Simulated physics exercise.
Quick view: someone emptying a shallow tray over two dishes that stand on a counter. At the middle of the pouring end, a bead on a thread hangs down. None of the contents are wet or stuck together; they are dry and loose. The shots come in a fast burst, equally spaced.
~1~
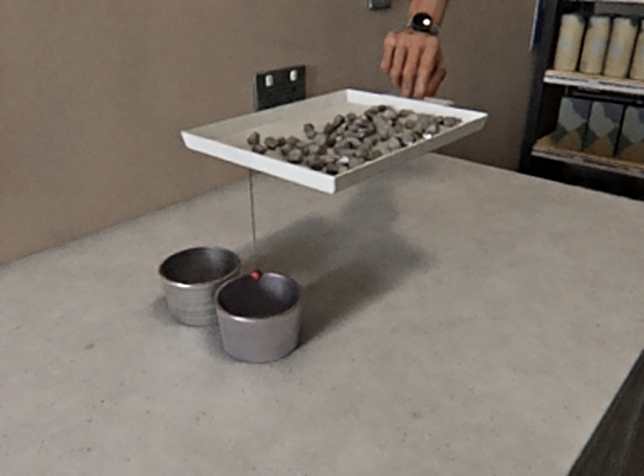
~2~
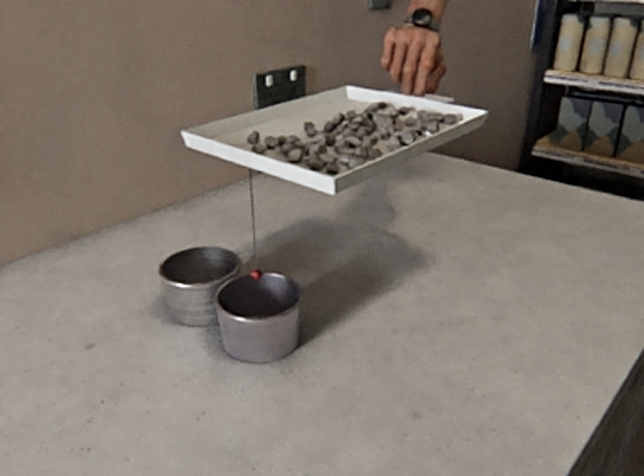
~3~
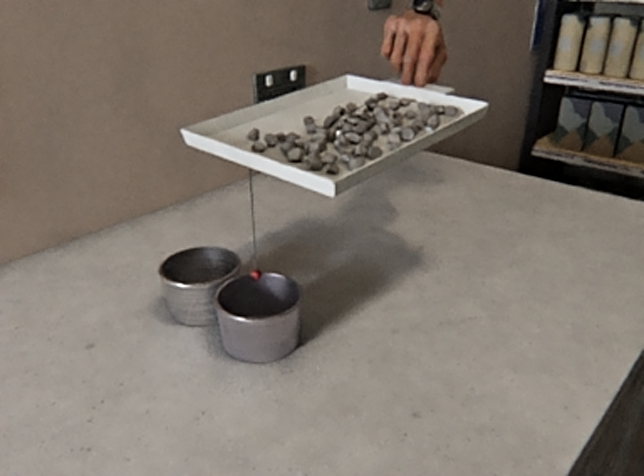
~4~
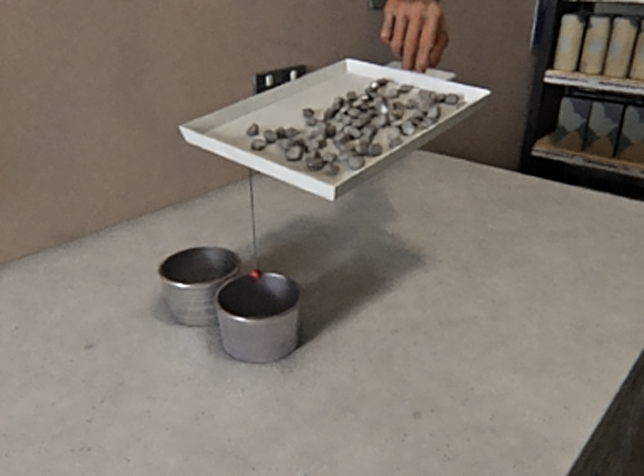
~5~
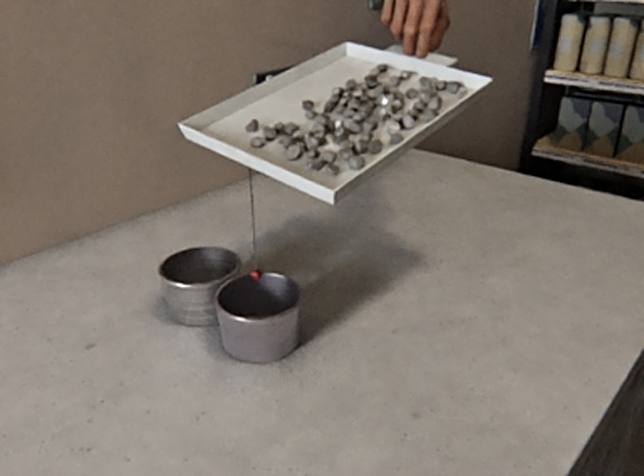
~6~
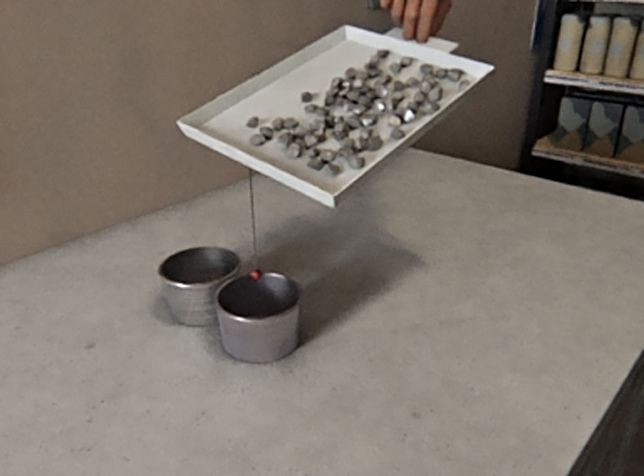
On a pale counter beside a brown wall, a hand holds a white tray of grey gravel above two metal dishes, a red bead hanging on a thread near them. The tray starts nearly level, then the hand raises its far end steadily, and the near edge tilts lower at the right corner.
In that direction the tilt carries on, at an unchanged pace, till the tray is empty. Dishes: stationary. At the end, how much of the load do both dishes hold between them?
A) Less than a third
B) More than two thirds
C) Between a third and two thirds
Less than a third.
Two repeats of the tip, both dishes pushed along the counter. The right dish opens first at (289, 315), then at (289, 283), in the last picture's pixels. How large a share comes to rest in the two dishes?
First 50 per cent, second 0 per cent.
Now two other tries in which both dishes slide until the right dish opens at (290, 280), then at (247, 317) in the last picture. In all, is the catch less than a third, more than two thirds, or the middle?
Under a third, then less than a third.
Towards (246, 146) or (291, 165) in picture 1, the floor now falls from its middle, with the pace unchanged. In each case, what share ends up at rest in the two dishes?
Case one near 70 %; case two near 10 %.
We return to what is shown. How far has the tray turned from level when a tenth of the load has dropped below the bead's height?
Angle reached: About 70°.
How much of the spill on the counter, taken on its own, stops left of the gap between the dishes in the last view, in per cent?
Left portion: Around 10 %.
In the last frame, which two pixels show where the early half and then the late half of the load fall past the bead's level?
First roughly (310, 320), then roughly (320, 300).
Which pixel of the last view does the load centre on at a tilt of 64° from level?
Look around (321, 174) in the last picture.
Just after the last frame, tray tipped steeply; the larger part on the tray; about a tenth in the air.
A moment on, tray tipped past a quarter turn; about a tenth on the tray; just a few in the right dish; the larger part outside both; about a tenth in the air.
Further on, tray tipped past a quarter turn; just a few in the right dish; almost all outside both.
When it is over, tray tipped past a quarter turn; just a few in the right dish; not one in the left dish; almost all outside both.
